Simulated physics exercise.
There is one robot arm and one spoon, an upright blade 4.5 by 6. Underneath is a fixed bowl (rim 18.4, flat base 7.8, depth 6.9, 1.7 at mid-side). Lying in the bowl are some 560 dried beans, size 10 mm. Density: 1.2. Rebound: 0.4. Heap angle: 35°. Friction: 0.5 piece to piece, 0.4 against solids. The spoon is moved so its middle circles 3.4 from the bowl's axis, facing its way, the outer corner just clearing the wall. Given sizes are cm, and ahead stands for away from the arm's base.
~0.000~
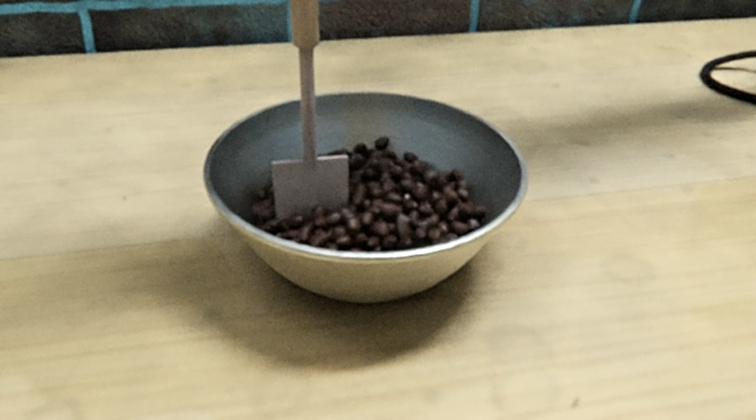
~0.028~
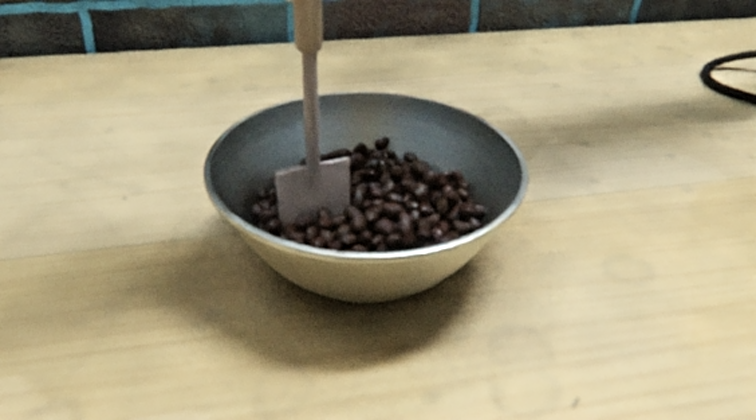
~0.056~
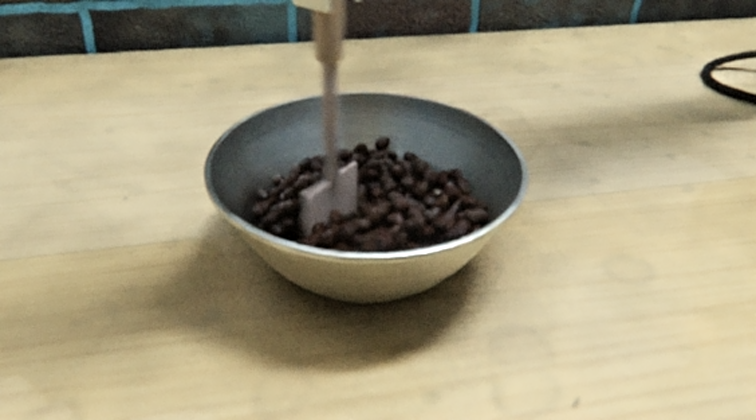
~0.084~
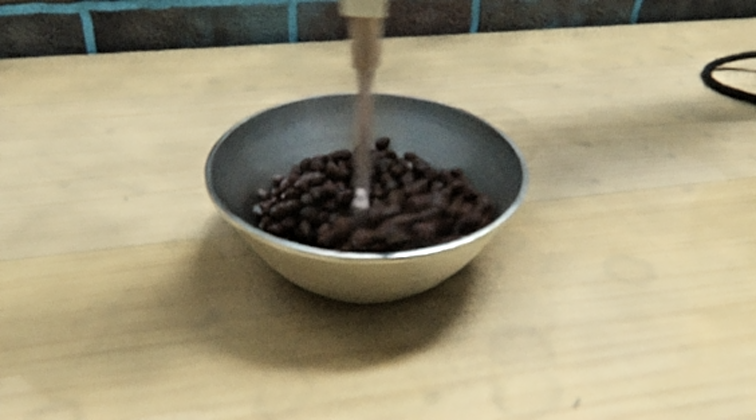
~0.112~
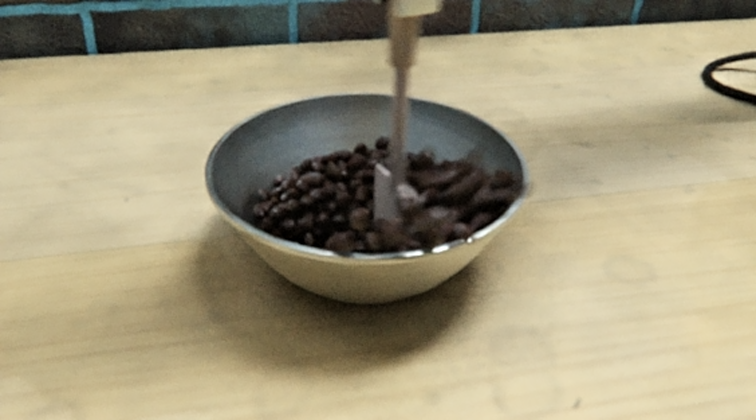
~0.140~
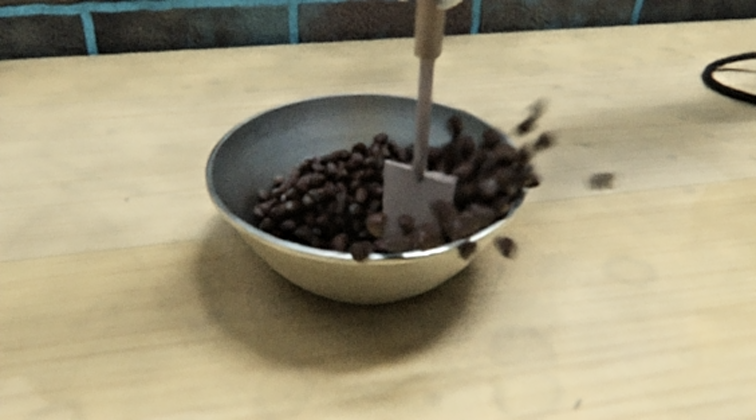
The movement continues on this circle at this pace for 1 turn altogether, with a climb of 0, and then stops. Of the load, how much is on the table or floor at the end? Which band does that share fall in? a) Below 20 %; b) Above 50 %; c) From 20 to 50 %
Option c: From 20 to 50 %.
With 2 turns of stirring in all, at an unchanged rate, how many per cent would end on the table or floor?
Roughly 40 percent would end up there.
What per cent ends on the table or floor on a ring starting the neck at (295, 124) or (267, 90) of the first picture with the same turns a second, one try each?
35 and 5 per cent.
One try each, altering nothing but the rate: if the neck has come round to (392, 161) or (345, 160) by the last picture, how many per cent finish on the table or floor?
About 15 and 0 %.
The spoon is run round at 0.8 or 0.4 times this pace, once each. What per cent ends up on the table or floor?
First try close to 20, second close to 0, in per cent.
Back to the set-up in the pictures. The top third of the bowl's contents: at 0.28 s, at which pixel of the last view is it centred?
(308, 128).
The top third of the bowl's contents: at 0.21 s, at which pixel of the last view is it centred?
I'd put it at around (424, 125).
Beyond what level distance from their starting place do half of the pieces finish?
8 cm.
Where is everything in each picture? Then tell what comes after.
In the first picture, spoon neck at (309, 137), 0° round; upper third of the load around (381, 201), from x 260 to 480, top at y 145; 558 in the bowl.
In the second picture, spoon neck at (312, 142), 11° round; upper third of the load around (378, 205), from x 260 to 480, top at y 145.
In the third picture, spoon neck at (331, 155), 41° round; upper third of the load around (384, 219), from x 260 to 480, top at y 145.
In the fourth picture, spoon neck at (364, 161), 74° round; upper third of the load around (405, 219), from x 260 to 485, top at y 145.
In the fifth picture, spoon neck at (398, 159), 106° round; upper third of the load around (437, 201), from x 260 to 515, top at y 145; 553 in the bowl, 5 in flight or on the tool.
In the sixth picture, spoon neck at (421, 148), 138° round; upper third of the load around (462, 178), from x 260 to 600, top at y 110; 540 in the bowl, 18 in flight or on the tool.
After 0.21 s, 218° round, highest piece 15 above the table; 501 in the bowl, 57 in flight or on the tool.
After 0.28 s, 297° round, highest piece 14 above the table; 444 in the bowl, 16 on the table or floor, 98 in flight or on the tool.
After 0.51 s, 0° round, highest piece 6 above the table; 389 in the bowl, 168 on the table or floor, 1 in flight or on the tool.
After 1.21 s, 0° round, highest piece 6 above the table; 389 in the bowl, 169 on the table or floor.
At rest, 389 in the bowl, 169 on the table or floor. That is 30 % on the table or floor.
